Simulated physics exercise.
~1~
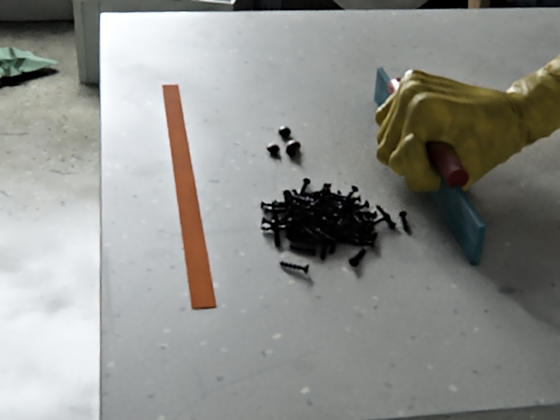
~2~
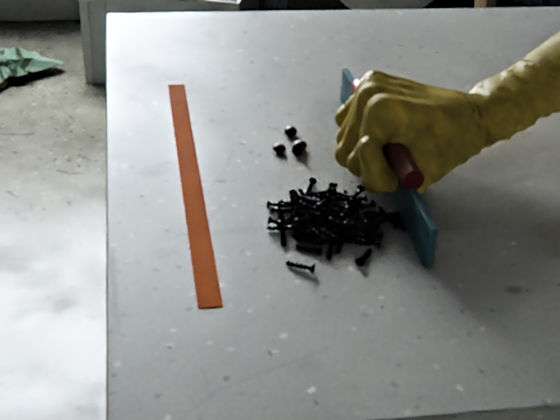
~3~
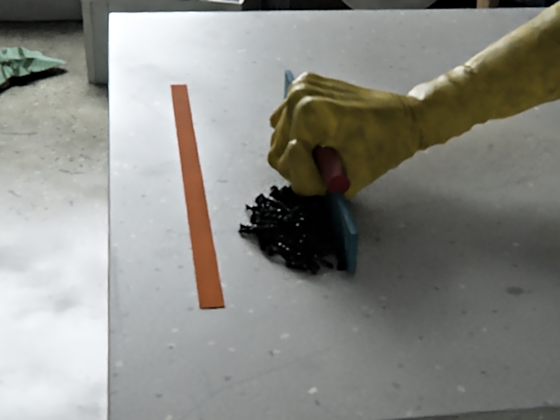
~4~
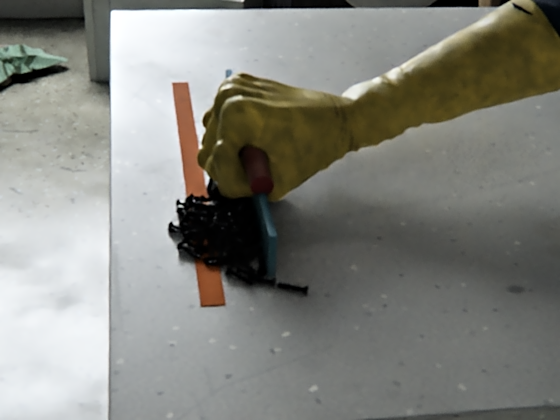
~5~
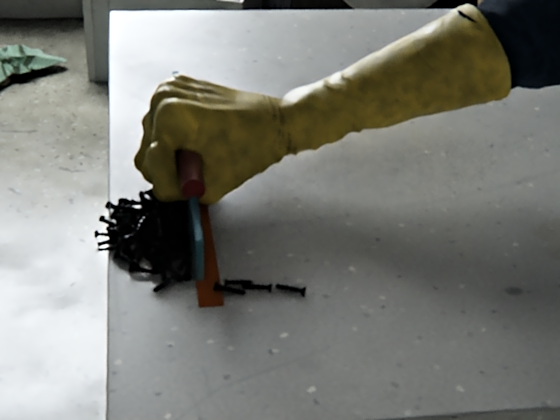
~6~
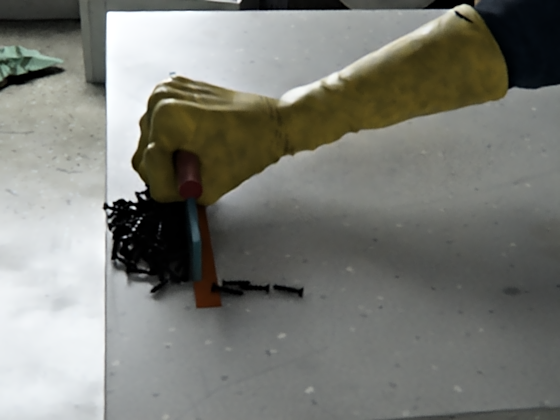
A yellow-gloved hand pushes a blue scraper with a red handle leftward across a speckled grey tabletop, seen from above in a slightly swaying view. A heap of black screws lies in the middle, with a few small dark pieces just behind it and a strip of orange tape to the left. The blade reaches the heap and bunches it together, and the smaller group disappears from view behind the glove. The screws slide over the tape, a few trailing behind. The scraper stops at the tape, leaving the heap crowded at the table's left edge, a small part poking over.
